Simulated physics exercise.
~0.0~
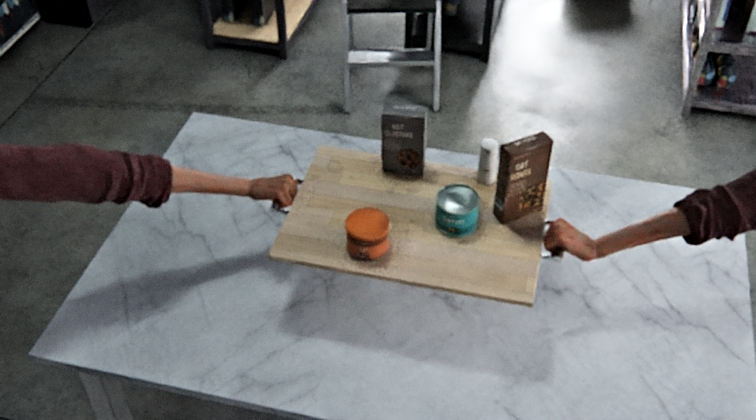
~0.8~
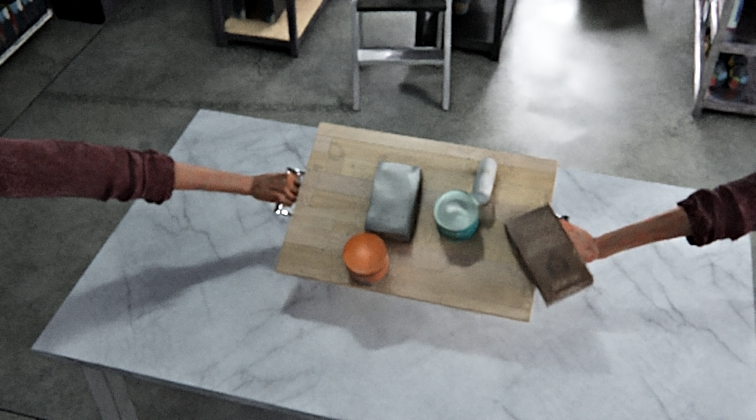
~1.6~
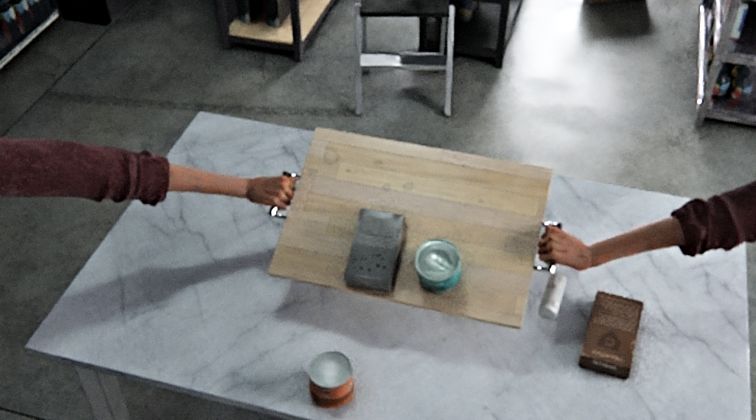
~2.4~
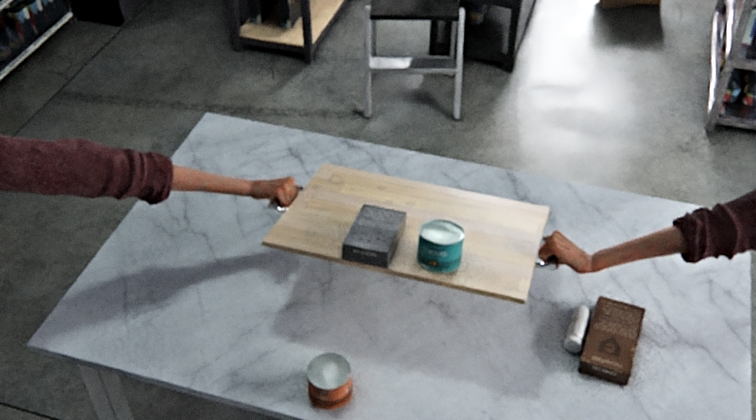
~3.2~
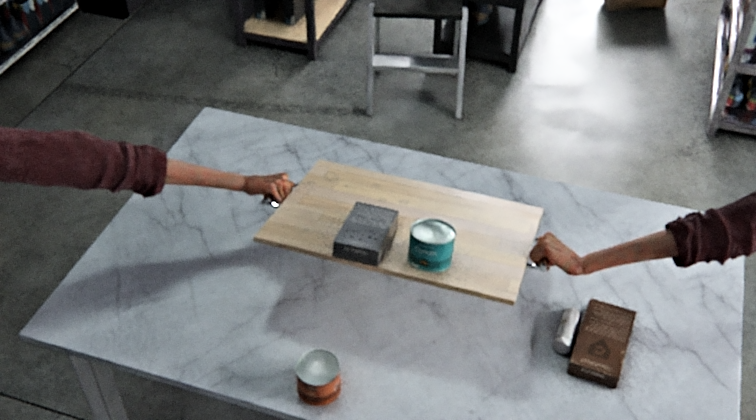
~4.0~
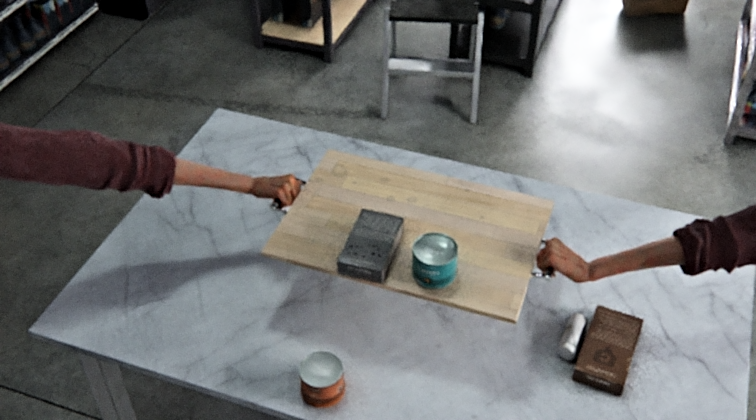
The clip shows two hands tilting a rimless wooden tray toward the near edge, toppling the boxes and white shaker, before levelling it. The orange tub, brown packet and shaker end up on the marble table, while the fallen grey packet and upright turquoise tub remain aboard.
